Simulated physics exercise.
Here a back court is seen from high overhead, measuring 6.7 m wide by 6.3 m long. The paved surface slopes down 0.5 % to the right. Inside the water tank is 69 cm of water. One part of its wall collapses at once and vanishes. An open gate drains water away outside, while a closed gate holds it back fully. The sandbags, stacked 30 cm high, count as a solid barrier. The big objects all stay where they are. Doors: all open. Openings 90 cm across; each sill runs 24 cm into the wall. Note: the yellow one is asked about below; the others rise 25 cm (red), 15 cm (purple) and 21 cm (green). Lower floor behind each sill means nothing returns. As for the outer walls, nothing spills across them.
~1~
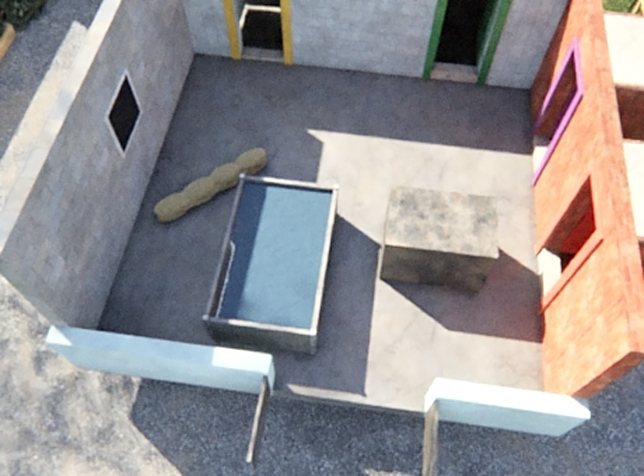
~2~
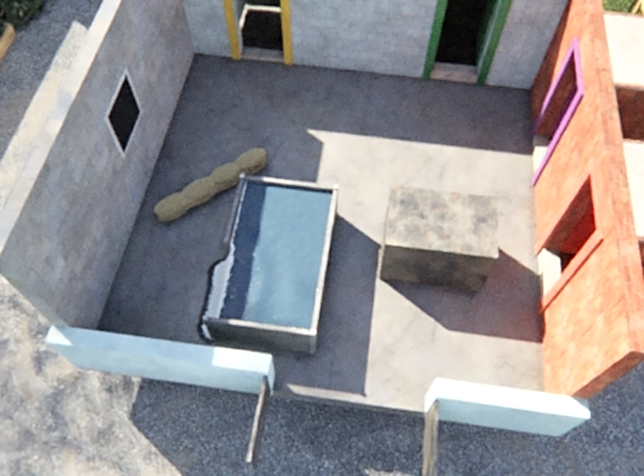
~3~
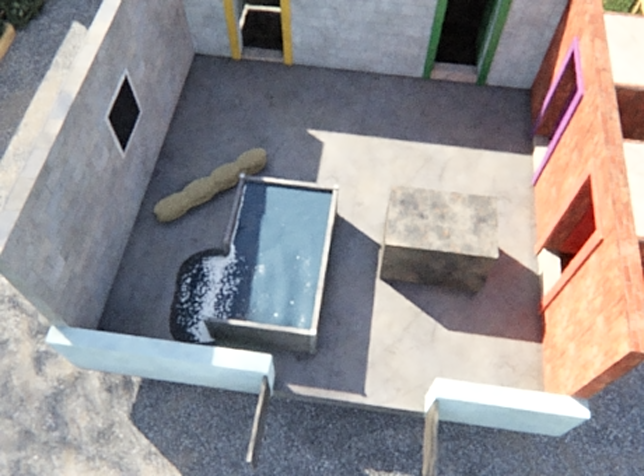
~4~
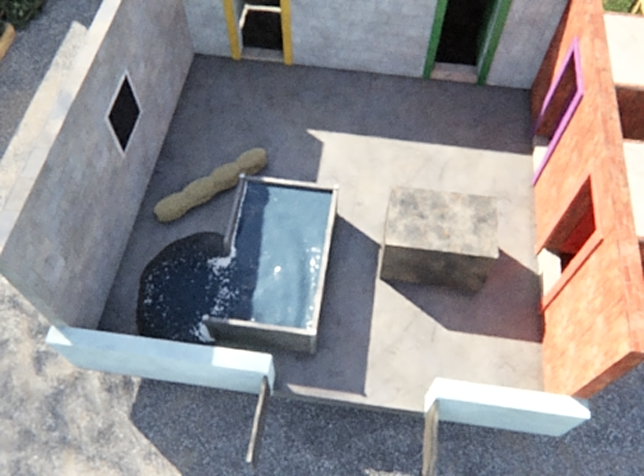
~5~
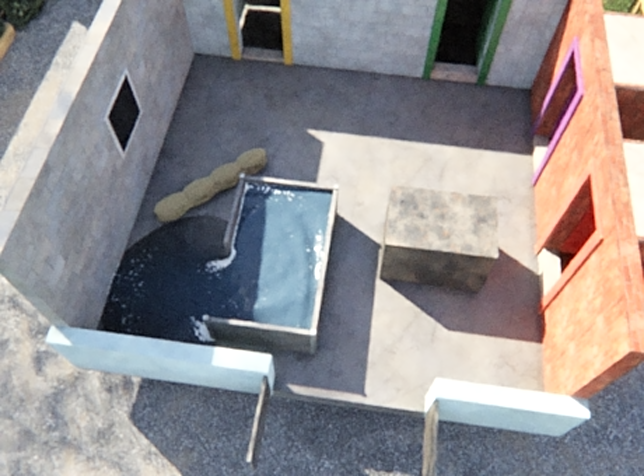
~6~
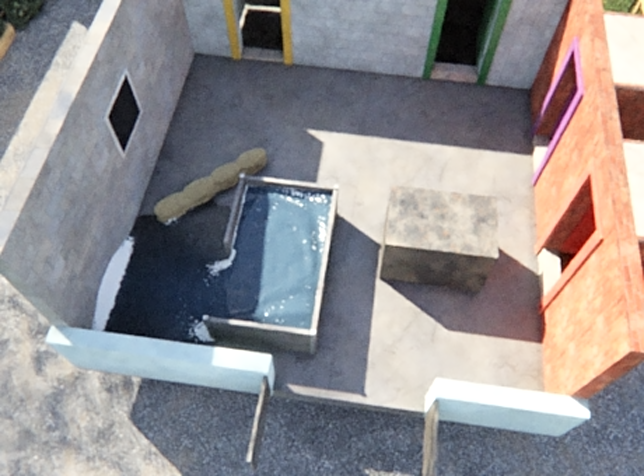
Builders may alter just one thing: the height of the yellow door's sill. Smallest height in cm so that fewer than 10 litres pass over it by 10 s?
I would say 11 cm.
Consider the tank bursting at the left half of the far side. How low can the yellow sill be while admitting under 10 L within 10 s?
At least roughly 11.5 centimetres tall.
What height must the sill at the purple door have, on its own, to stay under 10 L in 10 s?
Purple: Roughly 7.5 cm.
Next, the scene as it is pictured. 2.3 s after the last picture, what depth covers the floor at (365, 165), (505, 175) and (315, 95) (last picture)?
Close to 0, 0 and 0 cm, one after the other.
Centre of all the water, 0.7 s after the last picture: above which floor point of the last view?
It lies near (229, 282) in the last picture.
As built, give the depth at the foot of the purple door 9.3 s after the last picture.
Lab note: Depth approx. 8.0 cm.
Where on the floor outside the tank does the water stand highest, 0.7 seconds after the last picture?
Near (91, 347).
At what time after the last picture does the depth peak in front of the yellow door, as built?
I'd guess close to 2.8 seconds.
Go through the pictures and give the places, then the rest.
The first picture shows the water tank at (275, 251) is whole and still, 69 cm deep; the yellow door at (259, 19) is dry.
In the second picture, the front is at (213, 271), 0.3 m from the gap at (224, 295); 0.2 m2 of floor is wet, 69 cm left at the back.
In the third picture, the gap is at (224, 295), the front 0.7 m out at (177, 305); the back of the water tank holds 69 cm.
In the fourth picture, the front is at (145, 283), 1.3 m from the gap at (224, 296); 2.2 m2 of floor is wet, 64 cm left at the back.
In the fifth picture, the gap is at (224, 295), the front 1.8 m out at (105, 307); the back of the water tank holds 58 cm.
In the sixth picture, the gap is at (224, 295), the front 1.9 m out at (135, 225); the back of the water tank holds 61 cm; the yellow door at (259, 19), 5.3 m from the gap, is still 3.7 m from the nearest water.
Then, 0.7 s after the last picture water covers 15 % of the floor, deepest (56 cm) near (91, 347); it has not reached the yellow door.
Then, 2.3 s after the last picture water covers 35 % of the floor, deepest (36 cm) near (142, 235); 5 cm at the yellow door, 0 litres in over its 8 cm sill.
Then, 9.3 s after the last picture water covers 85 % of the floor, deepest (12 cm) near (206, 328); 5 cm at the yellow door, 30 litres in over its 8 cm sill.
At the yellow door as built, the water peaked near 16 cm, 2.9 s after the last picture.
With a sill of 10 cm, 16 litres would have come in within the 10 s; with 13.5 cm, 3 litres. So under 10 litres takes about 11 cm.
